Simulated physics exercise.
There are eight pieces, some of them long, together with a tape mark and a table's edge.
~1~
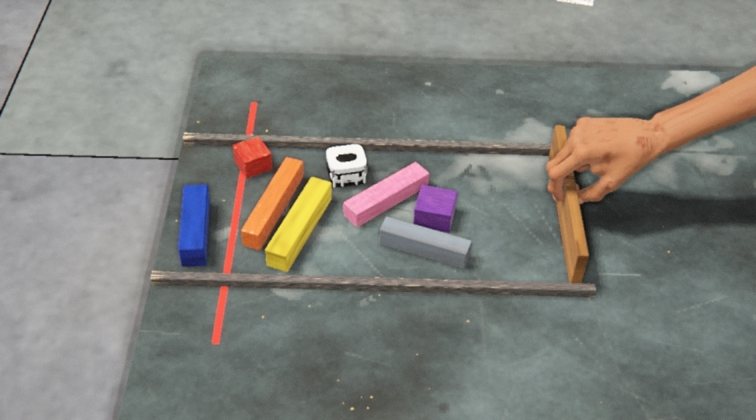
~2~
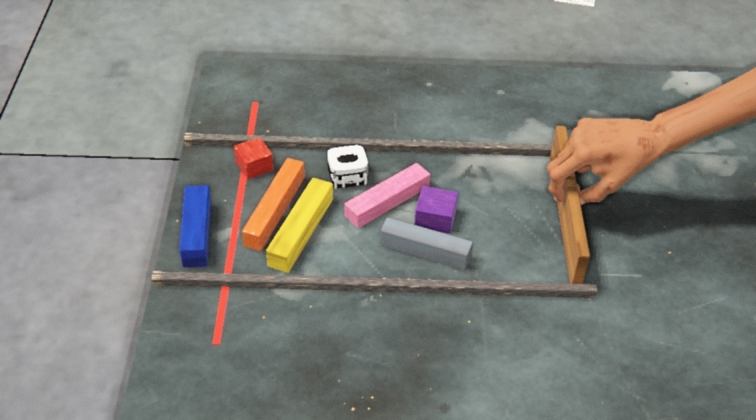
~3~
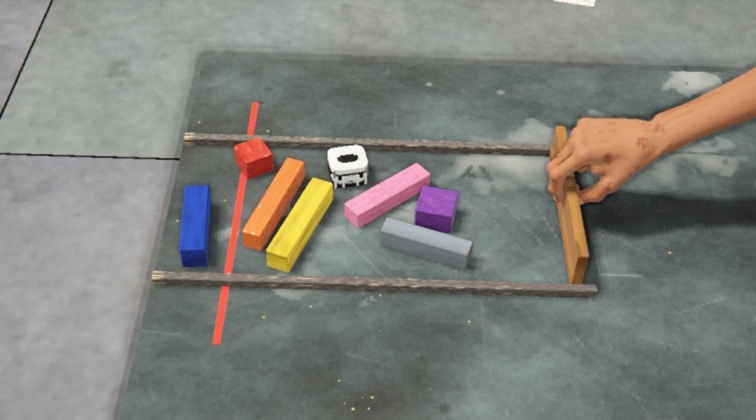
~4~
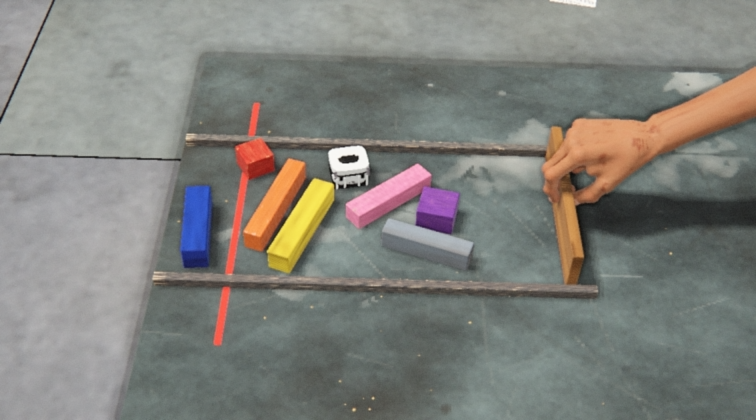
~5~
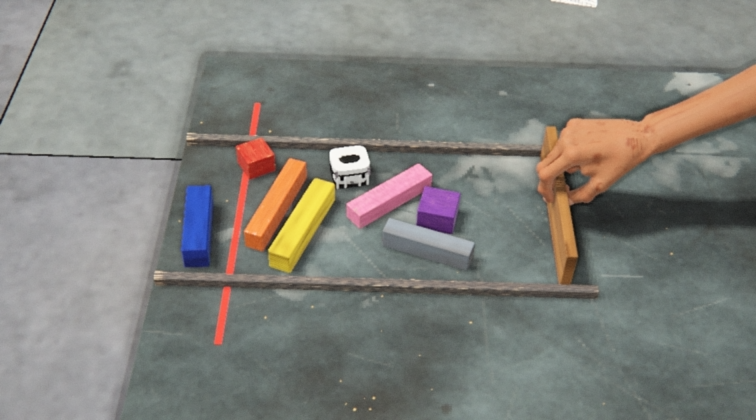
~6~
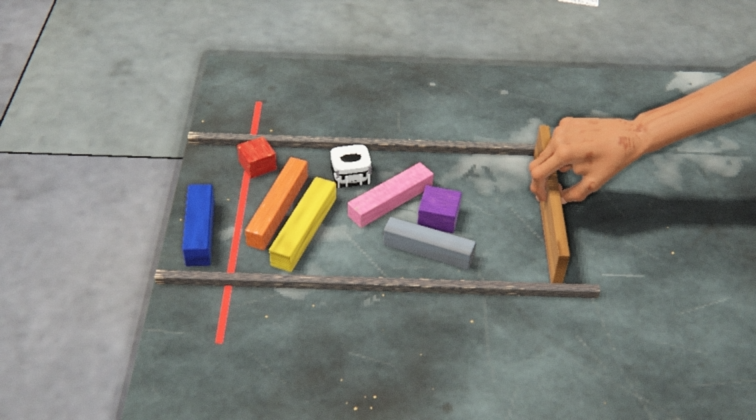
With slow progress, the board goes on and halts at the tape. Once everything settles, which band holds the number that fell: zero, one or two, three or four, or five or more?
The number gone is middling: Three or four.
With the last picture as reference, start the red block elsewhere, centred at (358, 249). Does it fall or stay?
Lab note: It does not drop.
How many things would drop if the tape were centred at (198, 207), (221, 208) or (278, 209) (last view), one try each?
In order: 7, 4 and 1.
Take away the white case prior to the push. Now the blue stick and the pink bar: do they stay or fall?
Blue stick down, pink bar still up.
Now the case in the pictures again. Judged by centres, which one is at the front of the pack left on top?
The white case is it.
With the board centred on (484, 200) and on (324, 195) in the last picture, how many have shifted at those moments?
At the first point the count is 0, at the second it's 8.
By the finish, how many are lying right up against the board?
That would be 3 of them.
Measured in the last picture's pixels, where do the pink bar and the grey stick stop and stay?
Roughly at (210, 179) and at (194, 227), in that order.
Early on, none off yet; blue stick at rest near (199, 225); red block at rest near (257, 157); orange bar at rest near (278, 202).
A while later, none off yet; blue stick at rest near (199, 225); red block at rest near (257, 157); orange bar travelled a little near (263, 198).
Further along, one off so far; blue stick in the air near (134, 316); red block travelled well along near (207, 151); orange bar travelled about its own width near (190, 190).
Finally, the number that fall off is three or four; lost, yellow stick, orange bar, red block and blue stick.
